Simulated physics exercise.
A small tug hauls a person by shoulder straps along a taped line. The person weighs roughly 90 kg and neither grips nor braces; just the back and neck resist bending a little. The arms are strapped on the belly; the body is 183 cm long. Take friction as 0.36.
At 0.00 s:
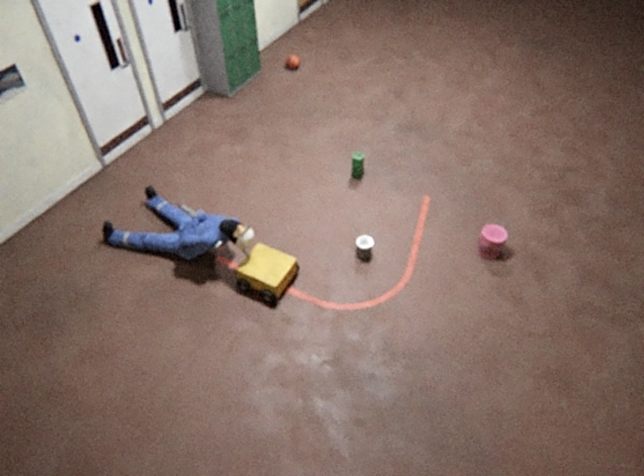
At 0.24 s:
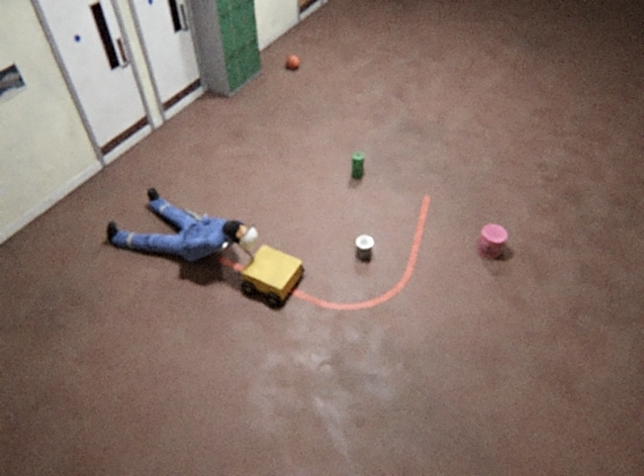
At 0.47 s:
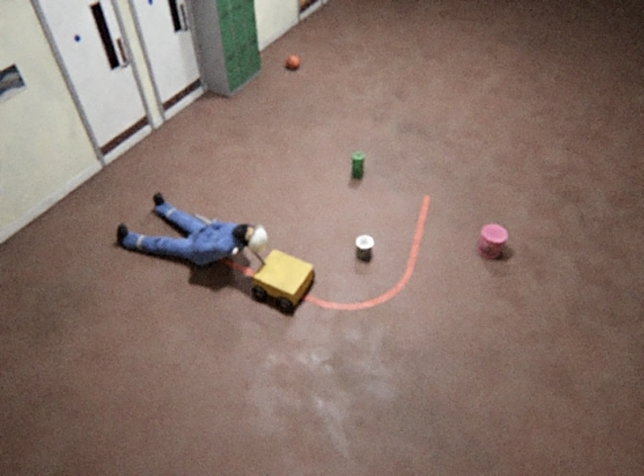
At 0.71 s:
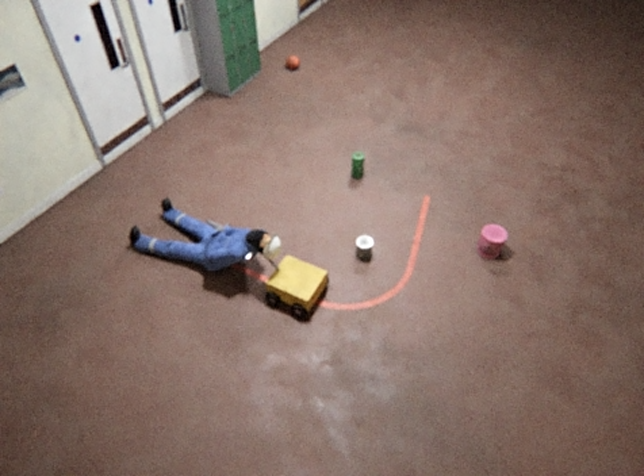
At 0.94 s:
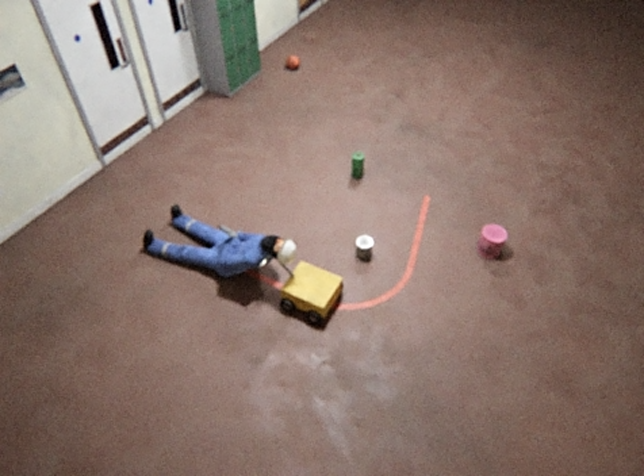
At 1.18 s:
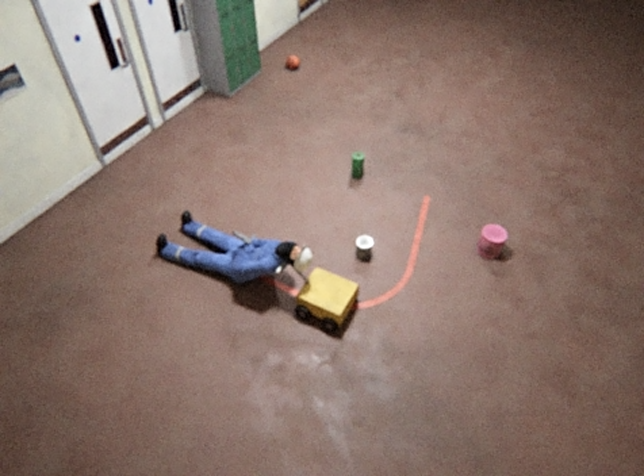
A yellow cart moves right along a red line, dragging a figure in blue behind it.
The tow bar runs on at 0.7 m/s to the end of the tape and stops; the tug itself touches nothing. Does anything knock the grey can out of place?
In the end the grey can takes a hit.
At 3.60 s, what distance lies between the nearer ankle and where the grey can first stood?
About 70 cm.
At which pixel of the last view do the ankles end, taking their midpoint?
Around (377, 265).
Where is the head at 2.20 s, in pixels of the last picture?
Around (373, 274).
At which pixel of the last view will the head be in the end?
Around (436, 149).
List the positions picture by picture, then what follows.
In the first picture, grey can (364, 248), pink bucket (491, 242), end of the tape (428, 197).
In the second picture, grey can (364, 248), pink bucket (491, 242); tow bar 6 cm along the tape.
In the third picture, grey can (364, 248), pink bucket (491, 242); tow bar 18 cm along the tape.
In the fourth picture, grey can (364, 248), pink bucket (491, 242); tow bar 33 cm along the tape.
In the fifth picture, grey can (364, 248), pink bucket (491, 242); tow bar 49 cm along the tape.
In the sixth picture, grey can (364, 248), pink bucket (491, 242), end of the tape (428, 197); tow bar 65 cm along the tape.
After 2.20 s the grey can is where it stood, near (364, 248) in the last picture's view; the nearer ankle is 129 cm from that spot.
After 2.90 s the grey can is where it stood, near (364, 248) in the last picture's view; the pink bucket where it stood; the nearer ankle is 98 cm from that spot.
After 3.60 s the grey can is where it stood, near (364, 248) in the last picture's view; the pink bucket where it stood; the nearer ankle is 75 cm from that spot.
After 4.40 s the grey can is 7 cm from where it stood, near (364, 244) in the last picture's view; the nearer ankle is 42 cm from that spot.
By 5.2 s, grey can gets knocked; pink bucket stays put; green post stays put.
